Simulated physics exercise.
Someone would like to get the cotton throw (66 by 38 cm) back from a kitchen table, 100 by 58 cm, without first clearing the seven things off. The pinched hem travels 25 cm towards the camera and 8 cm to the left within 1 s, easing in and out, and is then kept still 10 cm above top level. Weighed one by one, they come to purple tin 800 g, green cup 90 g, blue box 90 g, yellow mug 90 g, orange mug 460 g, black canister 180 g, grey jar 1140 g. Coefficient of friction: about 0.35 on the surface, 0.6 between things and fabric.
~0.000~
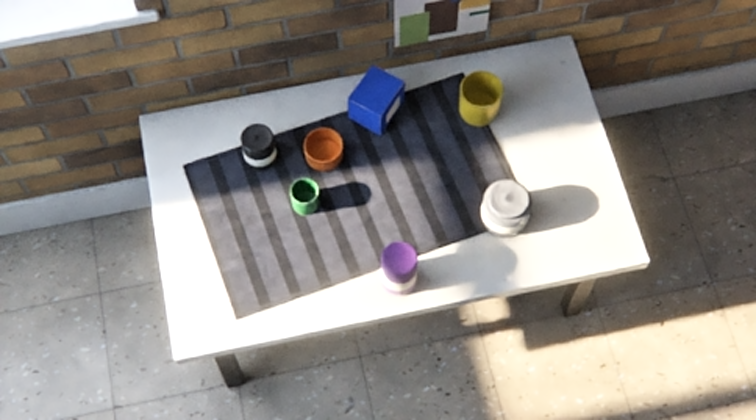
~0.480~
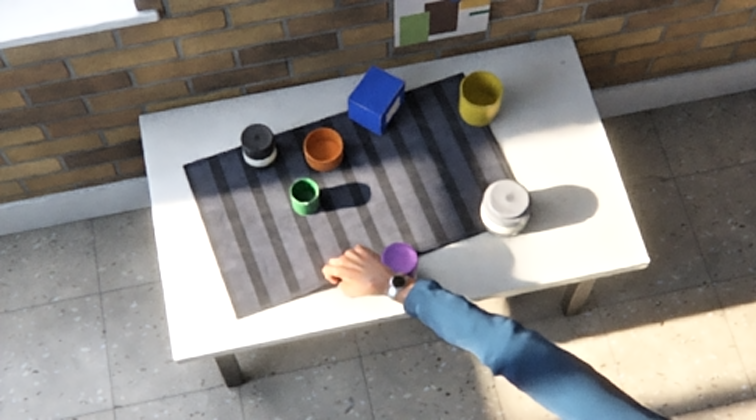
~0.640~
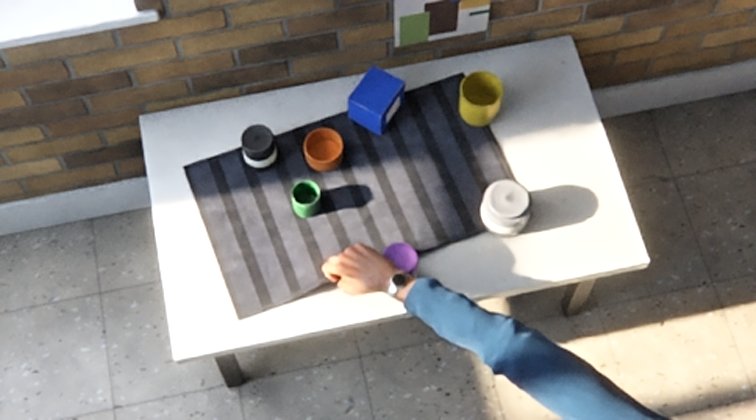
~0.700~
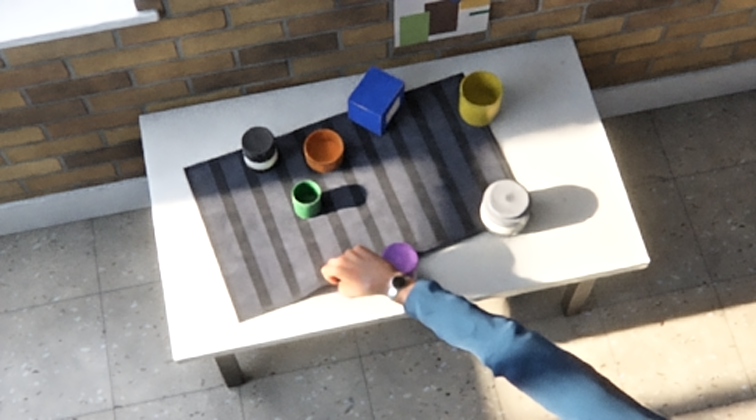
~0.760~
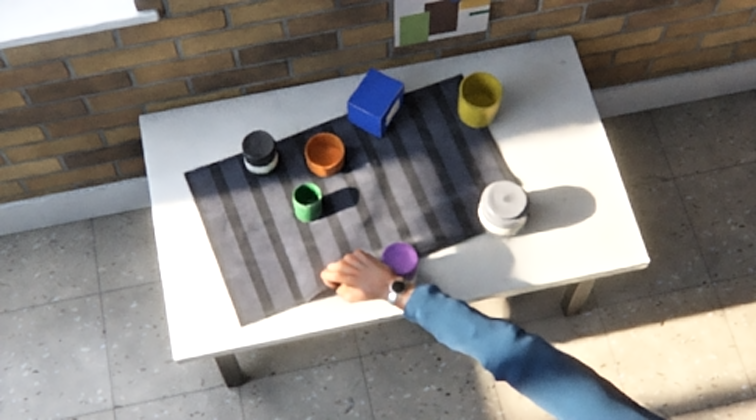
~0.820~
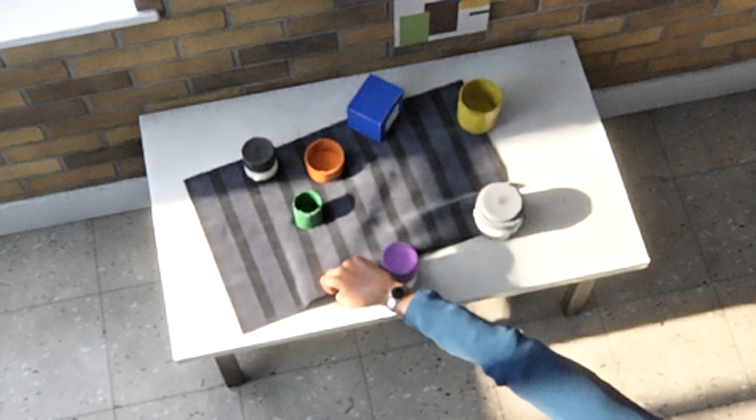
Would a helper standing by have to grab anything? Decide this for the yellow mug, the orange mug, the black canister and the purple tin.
My prediction: The yellow mug fails to come off, the orange mug fails to come off, the black canister fails to come off, the purple tin fails to stay up.
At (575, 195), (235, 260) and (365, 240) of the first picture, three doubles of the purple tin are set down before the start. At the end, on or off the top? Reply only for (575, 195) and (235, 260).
Still on top, off the top.
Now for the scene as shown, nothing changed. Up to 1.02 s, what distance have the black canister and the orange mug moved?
Shift - black canister 10 cm, orange mug 10 cm.
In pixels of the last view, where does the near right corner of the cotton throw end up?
In the final picture it's somewhere around (458, 256).
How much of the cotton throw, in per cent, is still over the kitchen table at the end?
Around 70 percent.
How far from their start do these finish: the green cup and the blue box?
About: Green cup 30 cm, blue box 25 cm.
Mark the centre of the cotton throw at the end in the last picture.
The midpoint is close to pixel (339, 303).
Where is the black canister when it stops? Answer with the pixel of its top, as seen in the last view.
End position in the last picture: Approx. (242, 267).
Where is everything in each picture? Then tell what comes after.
Yellow mug (482, 89); orange mug (323, 145); black canister (257, 137); purple tin (400, 258); cotton throw corners (236, 320) (183, 166), in the first frame.
Cotton throw corners (237, 320) (183, 166); grip (337, 281), in the second frame.
Green cup (305, 193); cotton throw corners (238, 321) (183, 167); grip (337, 279), in the third frame.
Black canister (258, 140); cotton throw corners (239, 323) (184, 169); grip (337, 282), in the fourth frame.
Green cup (307, 197); grey jar (506, 199); black canister (258, 144); cotton throw corners (241, 328) (184, 173); grip (336, 286), in the fifth frame.
Yellow mug (481, 96); orange mug (325, 156); black canister (258, 151); purple tin (400, 258); cotton throw corners (243, 335) (183, 180); grip (335, 292), in the sixth frame.
After 1.0 s, 95 % of the cotton throw is still over the top; black canister 11 cm off its start, orange mug 10 cm off its start, yellow mug 10 cm off its start.
After 1.2 s, 85 % of the cotton throw is still over the top; black canister 19 cm off its start, orange mug 19 cm off its start, yellow mug 16 cm off its start.
After 1.4 s, 75 % of the cotton throw is still over the top; orange mug 26 cm off its start at (312, 259), black canister 26 cm off its start at (243, 252), yellow mug on its side, 16 cm off its start at (484, 159).
After 1.6 s, 70 % of the cotton throw is still over the top; orange mug 30 cm off its start, black canister 29 cm off its start, purple tin over the edge.
After 3.2 s, 70 % of the cotton throw is still over the top; orange mug 30 cm off its start at (312, 273), black canister 29 cm off its start at (242, 267), purple tin over the edge, yellow mug on its side, 11 cm off its start at (529, 118).
